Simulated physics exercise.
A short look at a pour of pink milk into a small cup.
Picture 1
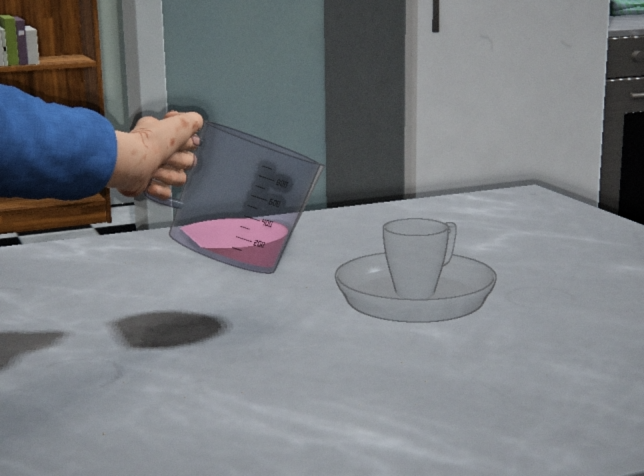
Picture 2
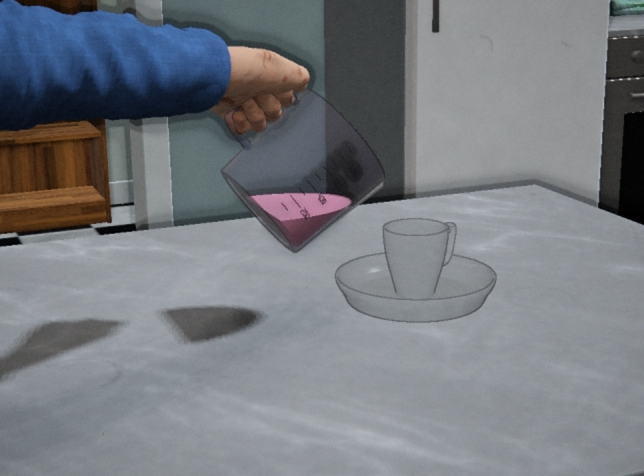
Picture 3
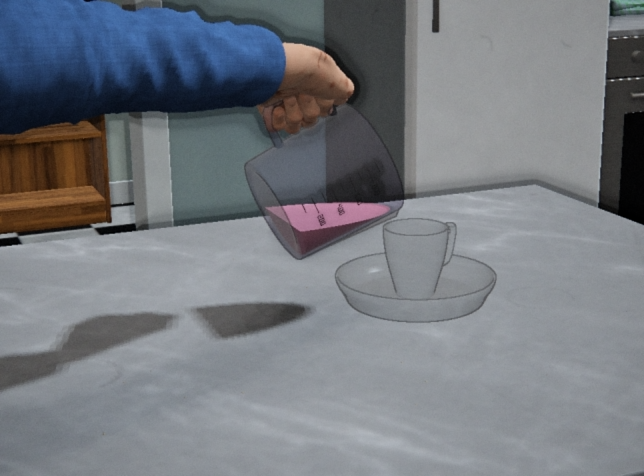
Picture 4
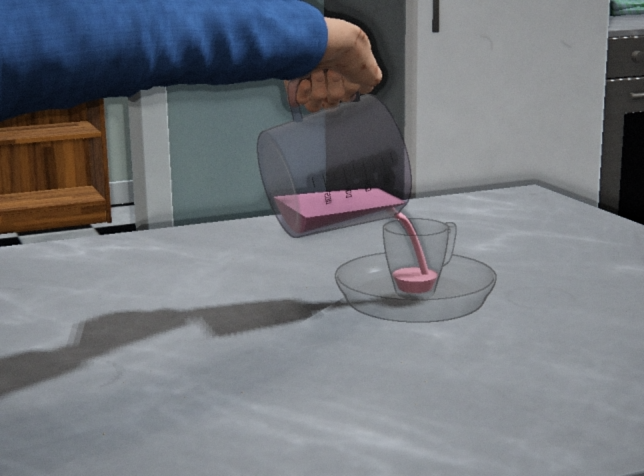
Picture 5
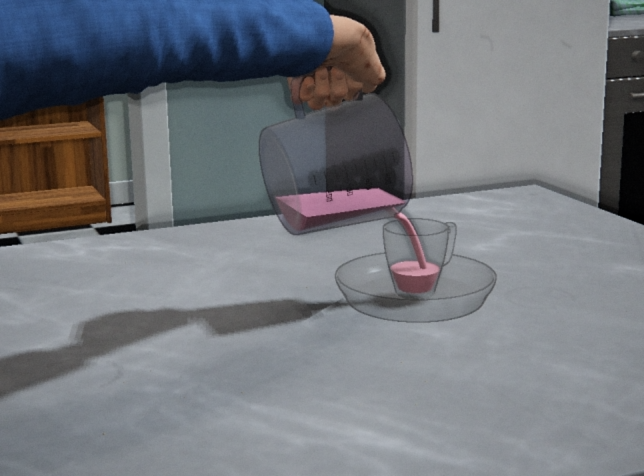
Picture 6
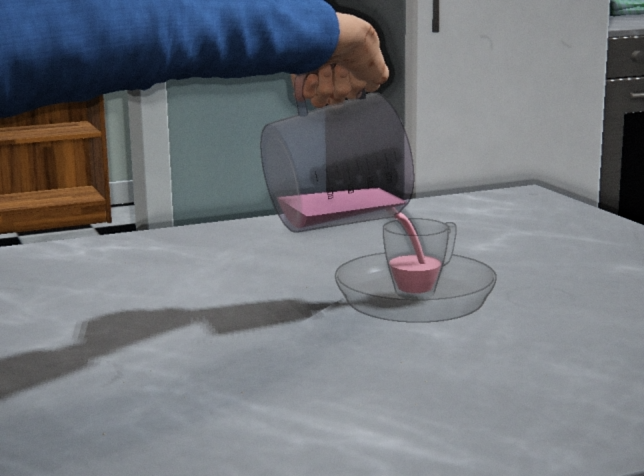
At a grey kitchen table, a hand in a blue sleeve moved a clear jug of pink milk rightward, tilting it further, and then poured a thin stream into a small clear cup on a saucer.
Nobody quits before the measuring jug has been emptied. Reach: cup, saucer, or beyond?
The cup will manage it alone, I think.
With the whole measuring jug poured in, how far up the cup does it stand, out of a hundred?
Roughly 80 per cent.
A moment on, the cup is about two thirds full; the saucer is dry.
Further on, the cup is about three quarters full; the saucer is dry.
When it is over, the cup is about three quarters full; the saucer is dry.
